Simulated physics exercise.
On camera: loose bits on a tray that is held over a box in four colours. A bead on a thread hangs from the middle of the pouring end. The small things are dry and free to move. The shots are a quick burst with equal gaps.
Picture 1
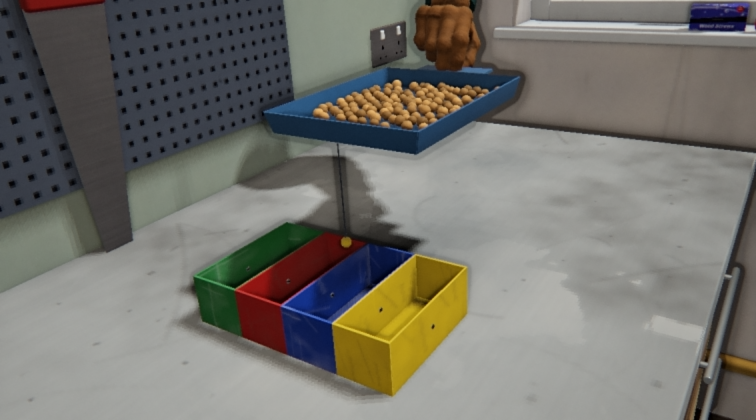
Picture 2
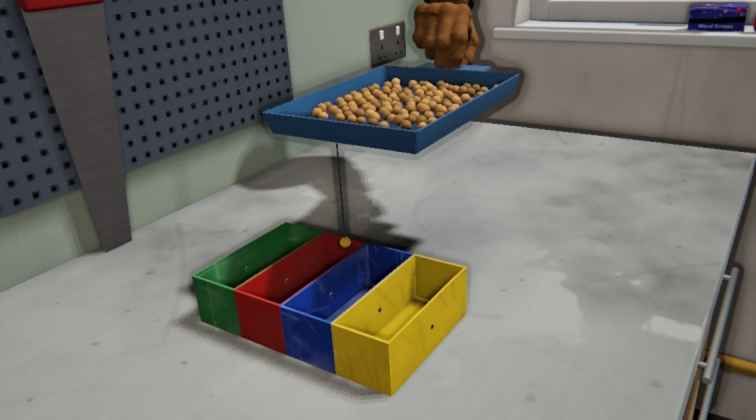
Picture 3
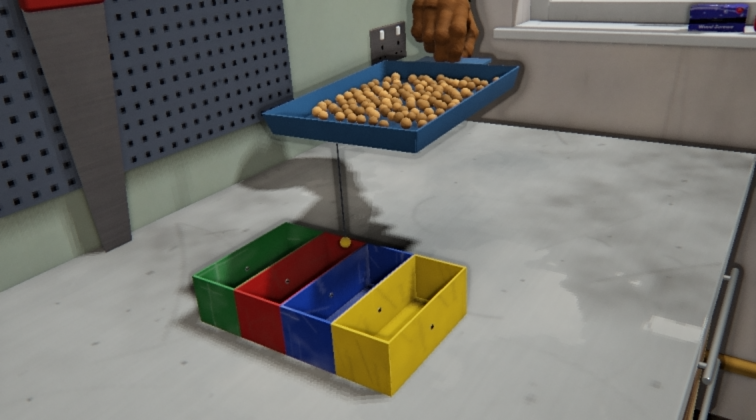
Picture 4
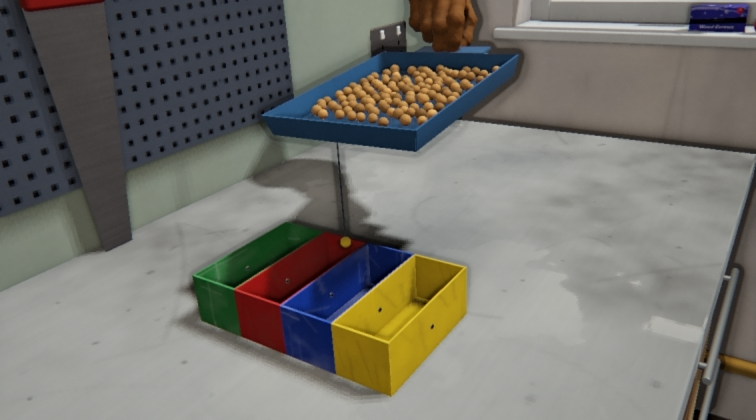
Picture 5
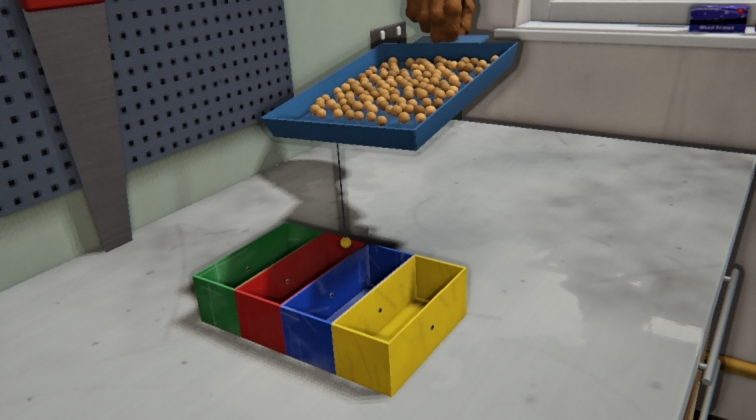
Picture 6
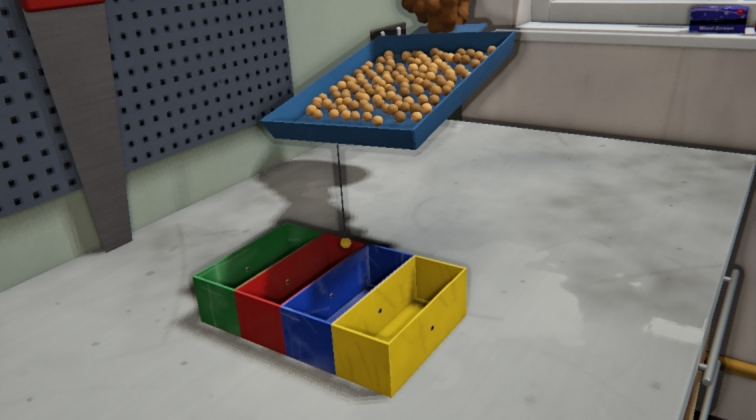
At first, a brown hand holds a blue tray of round wooden beads level above a box with green, red, blue and yellow cells, a bead hanging beneath. Then the hand gradually raises the tray's back, tilting it slightly toward its front left corner, and some beads begin shifting that way.
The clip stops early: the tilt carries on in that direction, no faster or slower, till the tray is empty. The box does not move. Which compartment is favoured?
It favours the green compartment.
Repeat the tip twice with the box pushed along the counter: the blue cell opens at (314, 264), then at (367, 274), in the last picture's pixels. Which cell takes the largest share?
In turn: That red cell; the green cell.
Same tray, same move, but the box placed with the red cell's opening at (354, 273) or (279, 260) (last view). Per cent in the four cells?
First some 40, then 100 per cent.
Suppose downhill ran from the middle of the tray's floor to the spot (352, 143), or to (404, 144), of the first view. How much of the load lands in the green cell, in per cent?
The first gives 10 %, the second 0 %.
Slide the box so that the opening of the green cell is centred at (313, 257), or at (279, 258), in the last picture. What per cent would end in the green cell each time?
Near 30 % and 50 %.
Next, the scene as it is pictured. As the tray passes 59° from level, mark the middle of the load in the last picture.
Near (314, 110).
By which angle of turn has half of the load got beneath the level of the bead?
Around 90° of tilt.
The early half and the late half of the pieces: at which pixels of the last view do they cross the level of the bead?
The first part at (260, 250); the rest at (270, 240).
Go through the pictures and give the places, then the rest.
The first picture shows corners of the pouring end near (271, 111) and (416, 129), level; middle of the load near (407, 102), round wooden beads; bead on its thread near (346, 242); green cell near (218, 301); red cell near (261, 317); blue cell near (309, 335); yellow cell near (362, 354).
The second picture shows corners of the pouring end near (270, 111) and (415, 129), level; middle of the load near (406, 100).
The third picture shows corners of the pouring end near (270, 112) and (414, 128), tipped barely, lowest at the left corner; middle of the load near (406, 96).
The fourth picture shows corners of the pouring end near (269, 114) and (413, 127), tipped a little, lowest at the left corner; middle of the load near (406, 90).
The fifth picture shows corners of the pouring end near (269, 116) and (412, 127), tipped a little, lowest at the left corner; middle of the load near (404, 84).
The sixth picture shows corners of the pouring end near (268, 118) and (411, 127), tipped a little, lowest at the left corner; middle of the load near (400, 80), near a third on the move; green cell near (217, 302); red cell near (260, 318); blue cell near (308, 335); yellow cell near (361, 355).
Shortly afterwards, tray tipped steeply; the whole lot on the tray.
Next, tray tipped right over; a little on the tray; near half in the green cell; near a quarter in the red cell; a little in the blue cell; only a few in the yellow cell; near a quarter falling or outside the box.
Some moments later, tray tipped past a quarter turn; near half in the green cell; near a quarter in the red cell; a little in the blue cell; only a few in the yellow cell; a little falling or outside the box.
In the end, tray tipped past a quarter turn; near half in the green cell; near a quarter in the red cell; a little in the blue cell; only a few in the yellow cell; a little outside the box.
